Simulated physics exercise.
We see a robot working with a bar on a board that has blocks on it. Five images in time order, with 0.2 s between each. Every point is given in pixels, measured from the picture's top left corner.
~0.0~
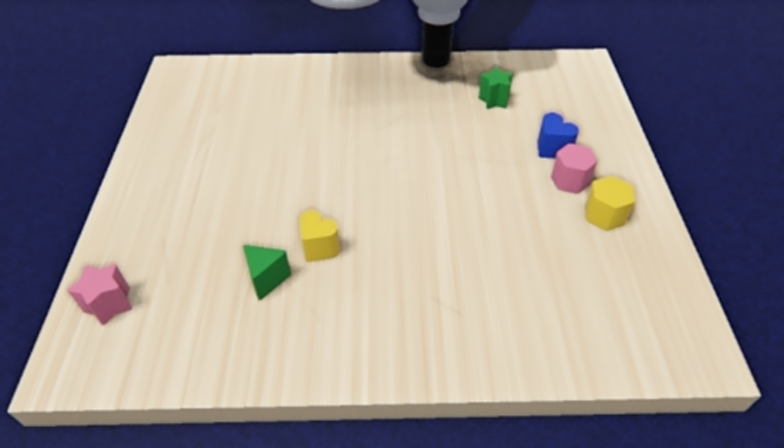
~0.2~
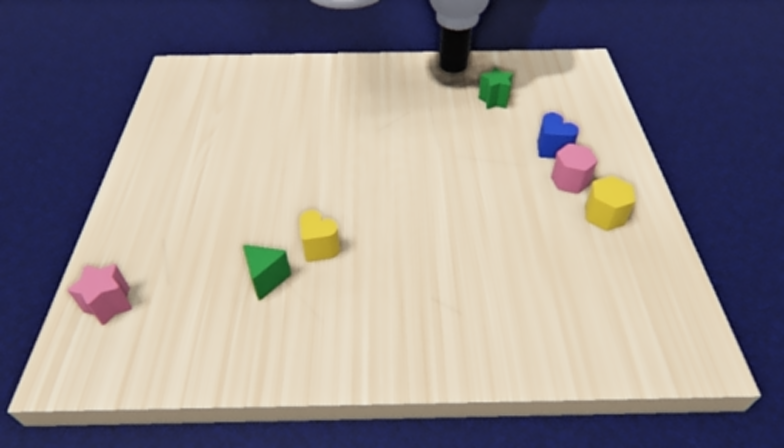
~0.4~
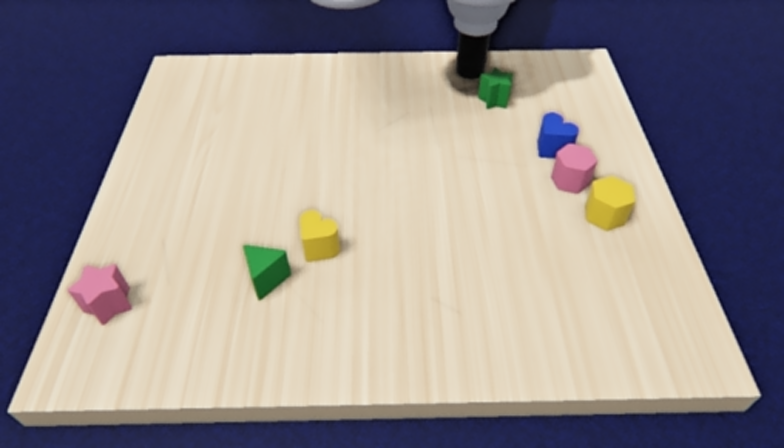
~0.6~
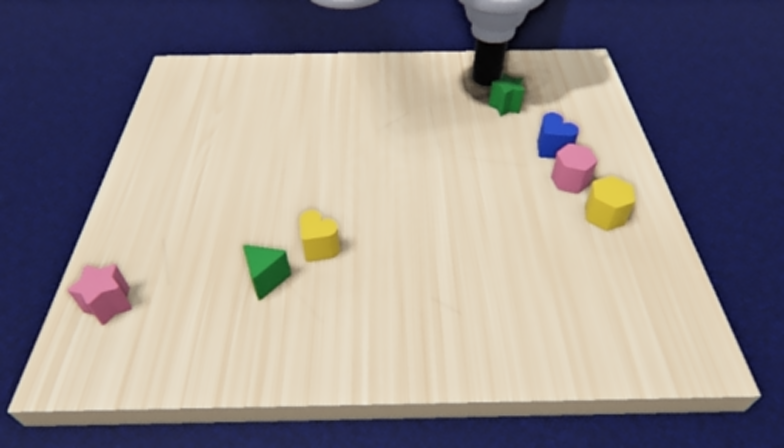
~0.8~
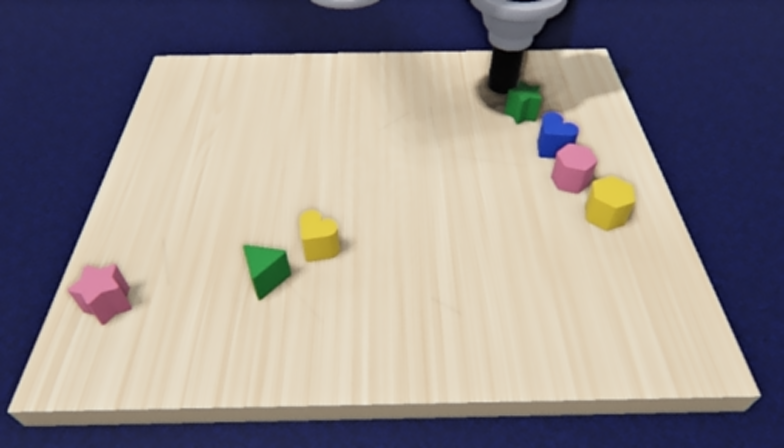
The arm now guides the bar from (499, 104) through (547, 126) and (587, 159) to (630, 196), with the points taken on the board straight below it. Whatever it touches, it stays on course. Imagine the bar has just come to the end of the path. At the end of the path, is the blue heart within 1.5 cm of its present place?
Final answer: No.
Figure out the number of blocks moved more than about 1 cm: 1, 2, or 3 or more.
Three or more get moved.
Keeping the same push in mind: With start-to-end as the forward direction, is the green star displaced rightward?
No, that is not what happens.
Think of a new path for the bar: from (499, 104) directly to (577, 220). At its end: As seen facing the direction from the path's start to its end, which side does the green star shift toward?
It moves over to the left.
On the path given first. One third of the way, bar at (553, 109); green star at (581, 112); blue heart at (572, 135), turned 40° clockwise; pink six-sided block at (578, 162).
Two thirds of the way, bar at (594, 142); green star at (625, 133), turned 45° anticlockwise; blue heart at (584, 156), turned 90° clockwise; pink six-sided block at (572, 182).
At the end, bar at (638, 178); green star at (634, 138), turned 85° anticlockwise; blue heart at (591, 163), turned 140° clockwise; pink six-sided block at (571, 184); yellow six-sided block unmoved.
